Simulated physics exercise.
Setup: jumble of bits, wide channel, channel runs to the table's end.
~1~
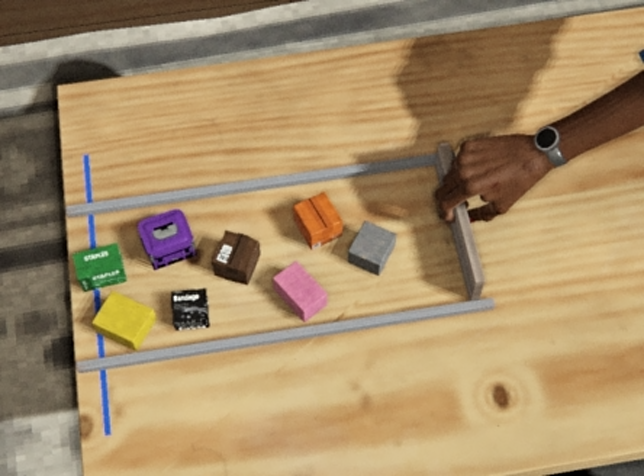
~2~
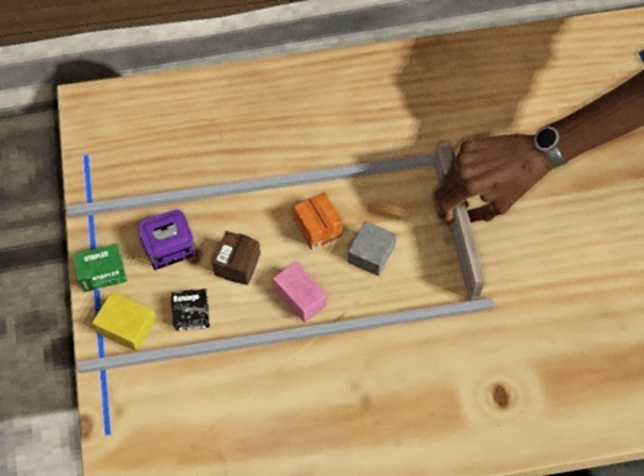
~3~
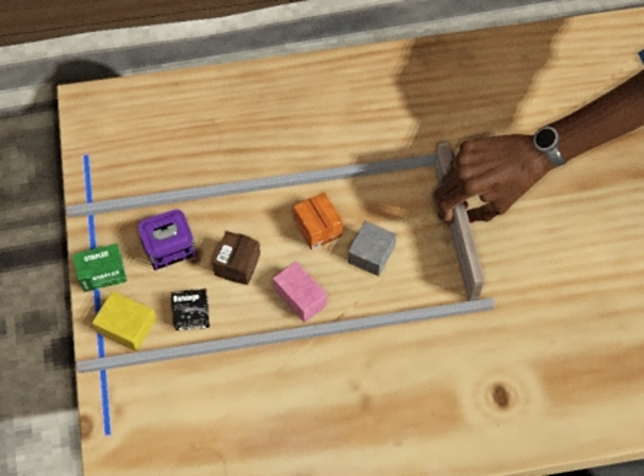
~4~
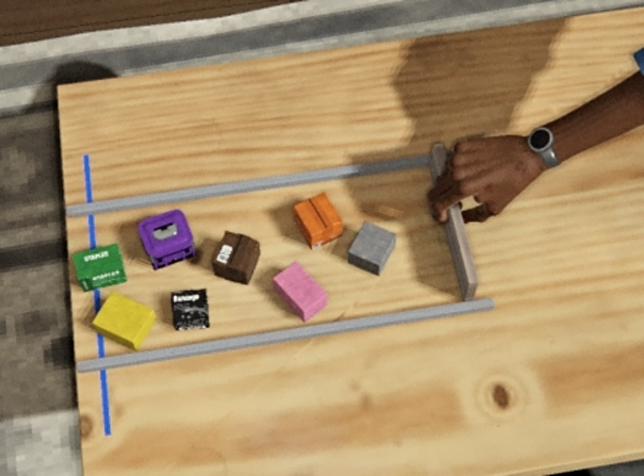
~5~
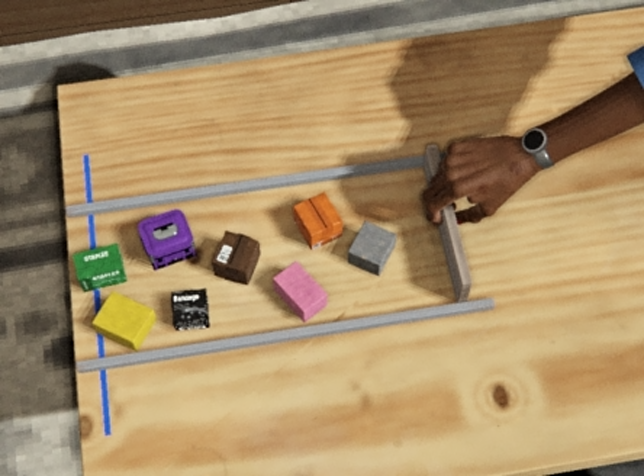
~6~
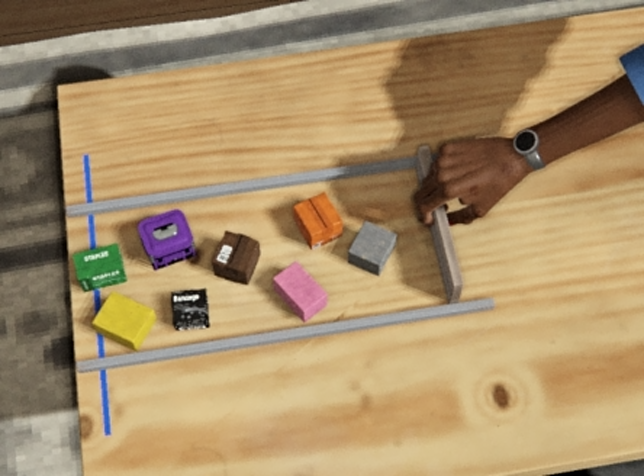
Hand wearing a watch holding a board upright between two rails, then sliding it slightly left toward scattered colourful boxes and blocks.
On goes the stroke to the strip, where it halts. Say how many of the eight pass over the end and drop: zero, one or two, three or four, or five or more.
What falls is five pieces or more.
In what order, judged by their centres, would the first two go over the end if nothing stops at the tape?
Yellow block, green box.
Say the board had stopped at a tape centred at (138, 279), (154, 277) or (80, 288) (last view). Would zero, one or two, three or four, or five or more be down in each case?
So, taking them in turn, I'd give either one or two; 1 or 2; more than four.
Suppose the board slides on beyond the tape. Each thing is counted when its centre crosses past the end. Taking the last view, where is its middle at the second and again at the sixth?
At (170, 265) for the second, at (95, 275) for the sixth.
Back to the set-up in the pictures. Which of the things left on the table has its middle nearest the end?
Foremost: The pink block.
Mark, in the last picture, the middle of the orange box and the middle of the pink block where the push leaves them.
Orange box: About (74, 252); pink block: About (74, 346).
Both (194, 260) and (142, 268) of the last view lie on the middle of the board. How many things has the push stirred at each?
Counts: 8 and 8.
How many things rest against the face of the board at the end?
Number in contact with it: 3.
A little later, none off yet; green box at rest near (100, 268); yellow block at rest near (125, 321); purple case at rest near (167, 239).
When it is over, the number that fall off is five or more; down, brown box, black box, purple case, yellow block and green box.
